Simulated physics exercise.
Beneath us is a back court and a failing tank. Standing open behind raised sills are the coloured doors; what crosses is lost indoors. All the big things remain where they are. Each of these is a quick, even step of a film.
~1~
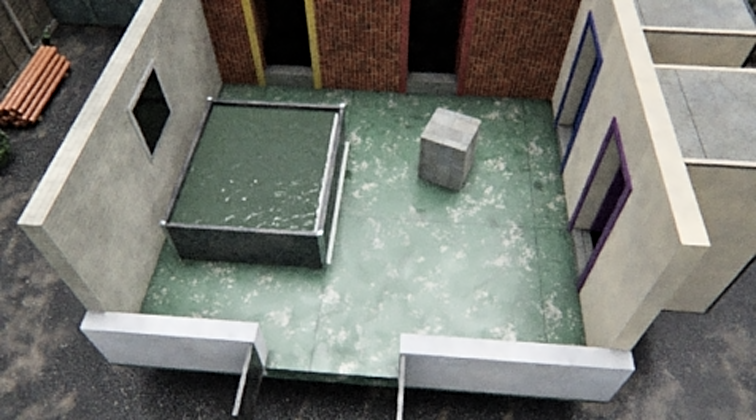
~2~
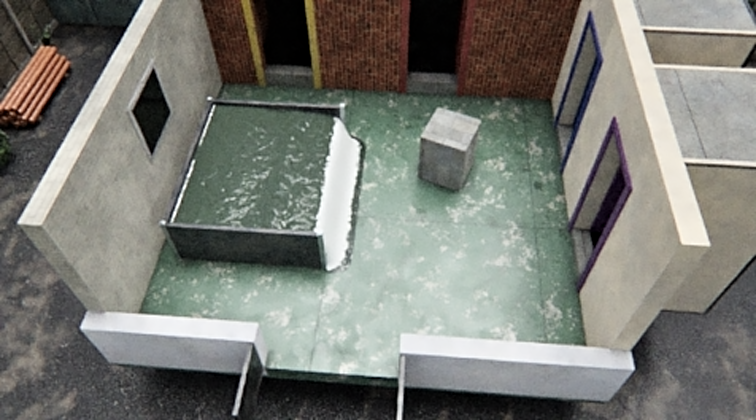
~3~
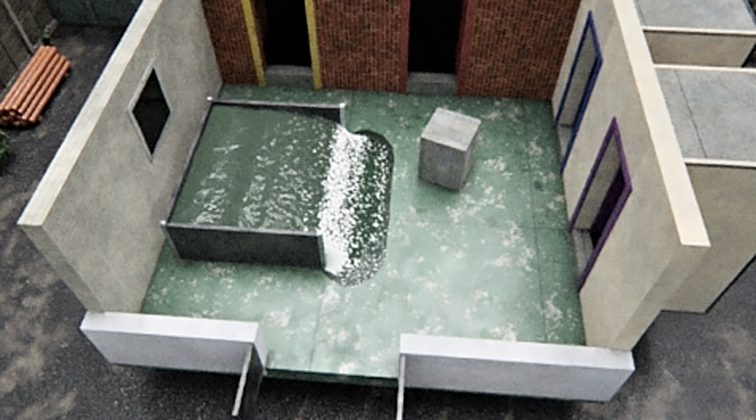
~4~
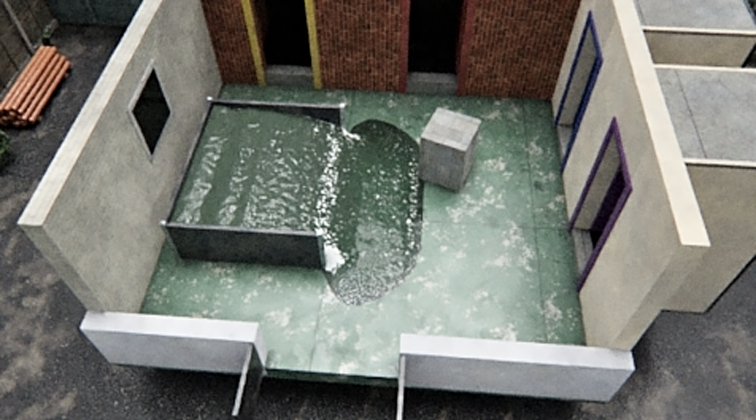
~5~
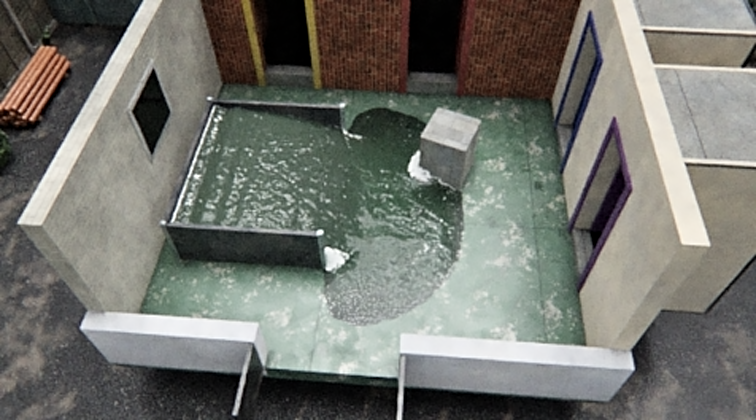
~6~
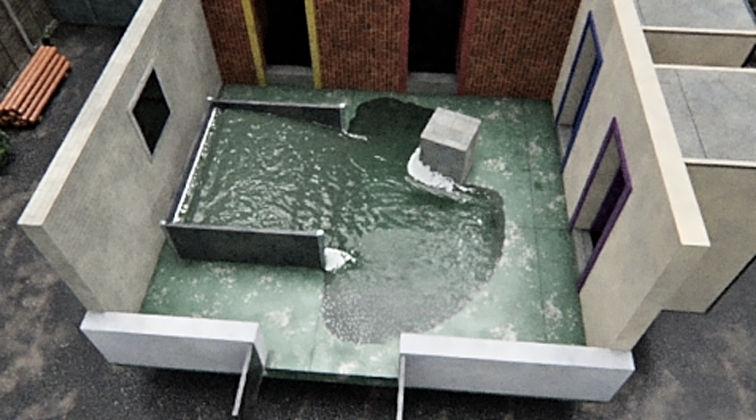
Water burst from the right side of a dark tank in a walled court, spread across the green floor in a widening dark sheet, then foamed against a grey block and flowed around it.
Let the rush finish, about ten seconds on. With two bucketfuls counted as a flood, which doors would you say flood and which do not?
The purple door will be over the cap, the red door will be at or under the cap, the yellow door will be at or under the cap, the blue door will be over the cap.
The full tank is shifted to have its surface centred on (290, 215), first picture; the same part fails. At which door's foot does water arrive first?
Note: The purple-painted one.
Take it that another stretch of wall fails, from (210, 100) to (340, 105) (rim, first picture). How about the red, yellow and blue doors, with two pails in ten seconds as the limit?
Going door by door: The red one stays safe, the yellow one gets too much, and the blue one gets too much.
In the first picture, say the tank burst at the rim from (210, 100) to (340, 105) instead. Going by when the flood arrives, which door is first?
One in yellow.
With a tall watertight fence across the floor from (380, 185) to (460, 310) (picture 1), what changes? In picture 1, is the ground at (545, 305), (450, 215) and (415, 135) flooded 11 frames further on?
In turn: Under water, under water, awash.
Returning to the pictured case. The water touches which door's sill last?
My answer: The yellow one.
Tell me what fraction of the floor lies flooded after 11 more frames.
Roughly 60 %.
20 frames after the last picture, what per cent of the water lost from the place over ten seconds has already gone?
Around 50 %.
A moment on, water covers 55 % of the floor; the purple door over two buckets in, the red door wet at the sill, nothing in, the yellow door not reached, the blue door not reached.
Next, water covers 60 % of the floor; the purple door far over two buckets in, the red door under two buckets in, the yellow door not reached, the blue door wet at the sill, nothing in.
Then, water covers 75 % of the floor; the purple door far over two buckets in, the red door under two buckets in, the yellow door wet at the sill, nothing in, the blue door over two buckets in.
Later, water covers 100 % of the floor; the purple door far over two buckets in, the red door under two buckets in, the yellow door wet at the sill, nothing in, the blue door over two buckets in.
In the end, water covers 95 % of the floor; the purple door far over two buckets in, the red door under two buckets in, the yellow door wet at the sill, nothing in, the blue door over two buckets in.
